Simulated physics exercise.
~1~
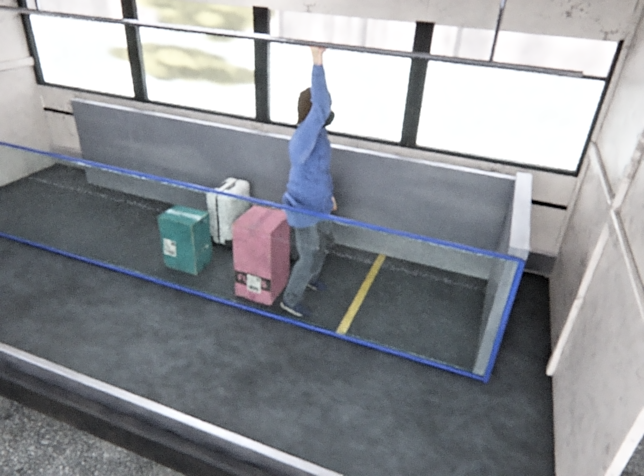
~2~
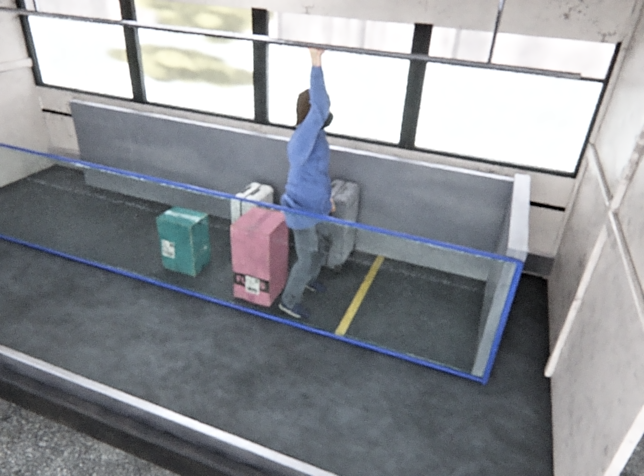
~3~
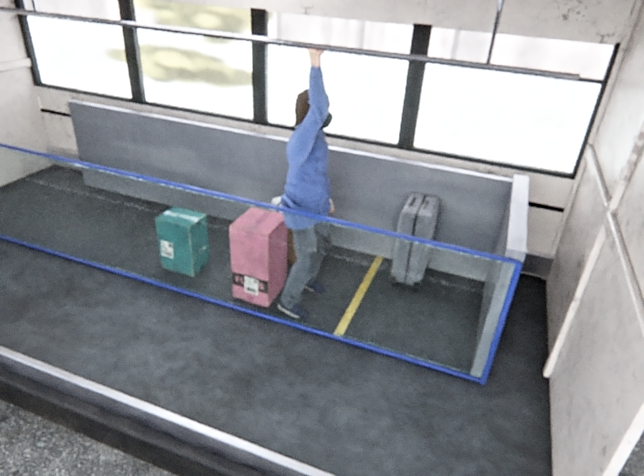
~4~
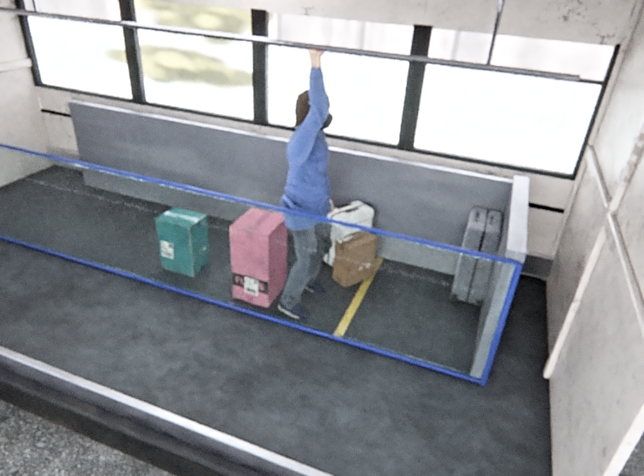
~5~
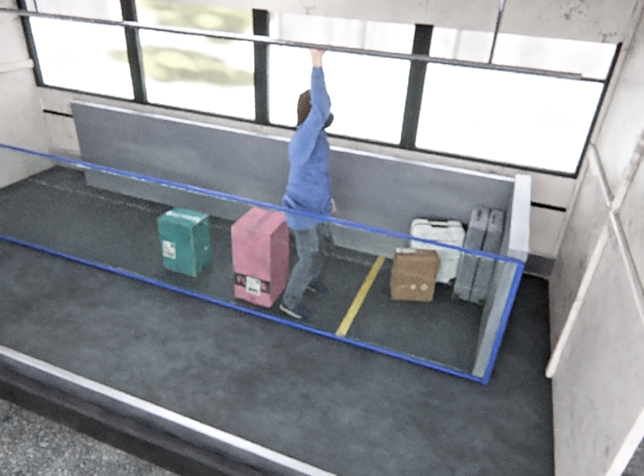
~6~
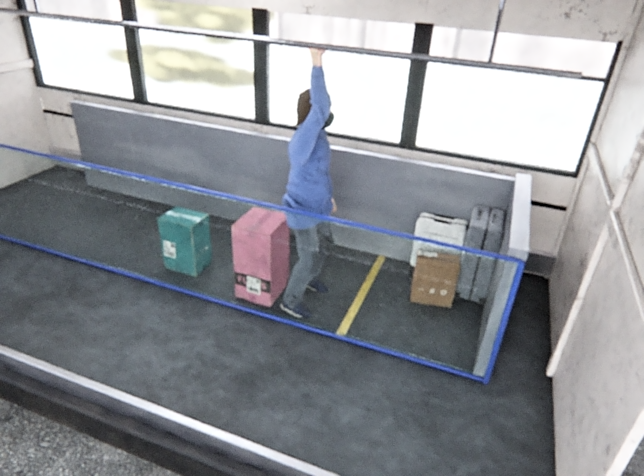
In a bus luggage bay edged by a blue-framed clear panel, a passenger in a blue top grips the overhead rail and stays put beside a pink tall bag and a teal pack. A big grey wheeled case emerges from behind the passenger and rolls right, past the yellow line, to the end wall. A small white wheeled case follows, passing behind the passenger, with a brown carton moving the same way. Both cross the line too, and the carton edges a little farther right. The three end upright, grouped near the wall, while the pink bag and teal pack remain left of the line.
